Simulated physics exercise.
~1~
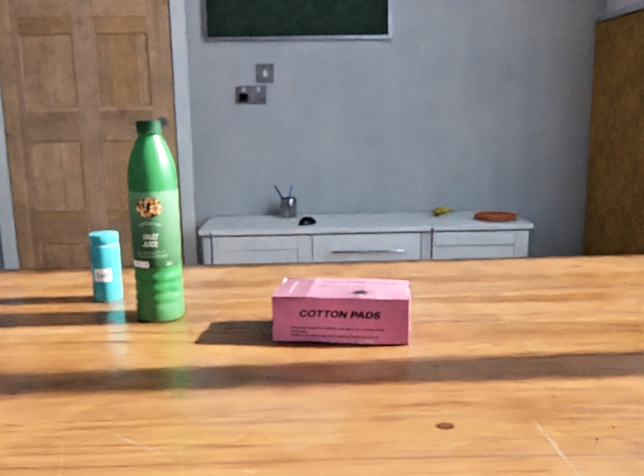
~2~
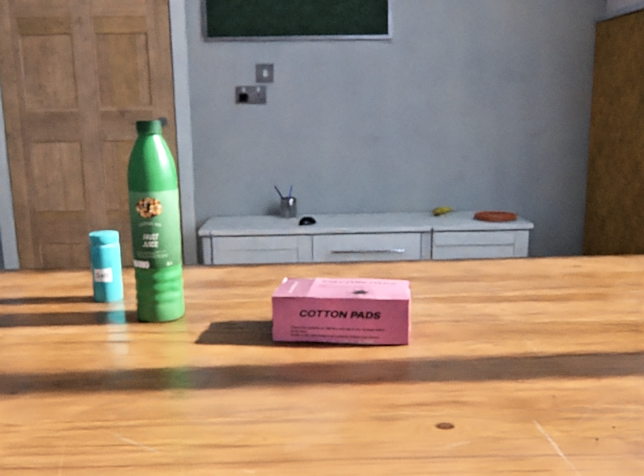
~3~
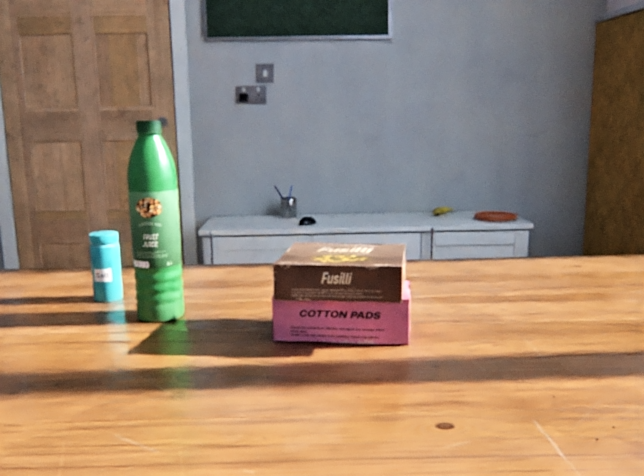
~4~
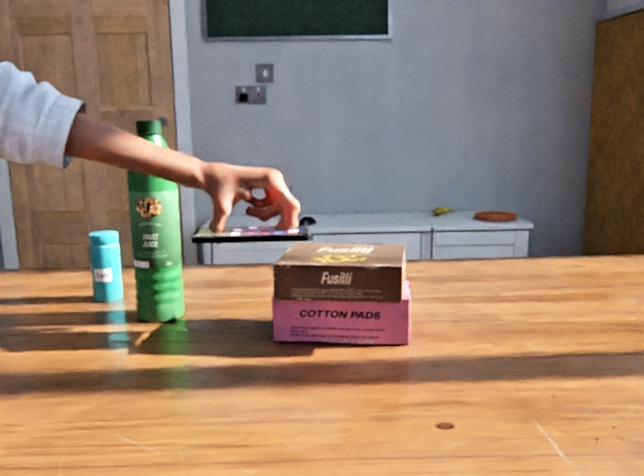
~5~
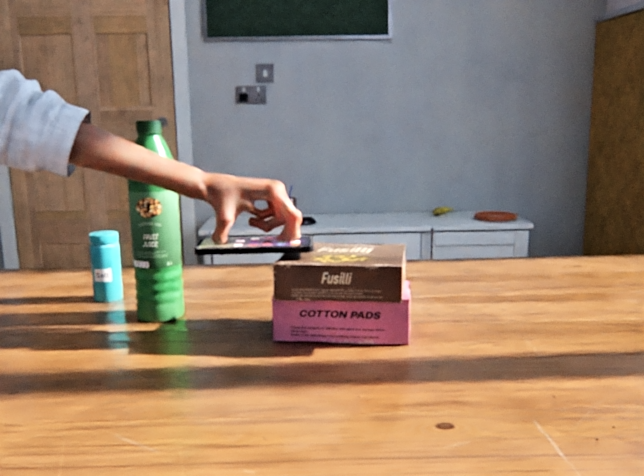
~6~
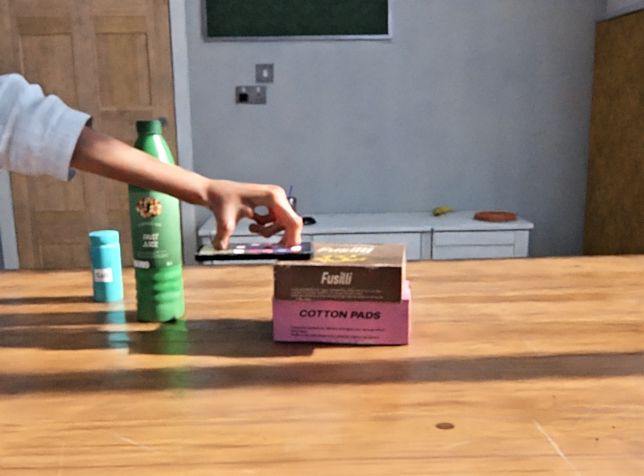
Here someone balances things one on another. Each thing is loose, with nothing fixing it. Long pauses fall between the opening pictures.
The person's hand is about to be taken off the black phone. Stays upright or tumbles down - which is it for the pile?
The pile can't cope with it, I'd say.
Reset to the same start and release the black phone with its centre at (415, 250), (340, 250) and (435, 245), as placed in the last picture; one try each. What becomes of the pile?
Well, in the first case it tumbles down, in the second it stays steady, and in the third it tumbles down.
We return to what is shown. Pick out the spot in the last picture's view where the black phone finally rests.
Look near (246, 293) in the final picture.
Then, 0.30 s past the last view, black phone now fallen.
Then, 0.50 s past the last view, nothing new.
Then, 2.10 s past the last view, black phone resting near (249, 292).
Finally, fallen, black phone; the other 4 still in place. Final places as the last picture's camera would see them, black phone near (247, 293). The pile gives way.
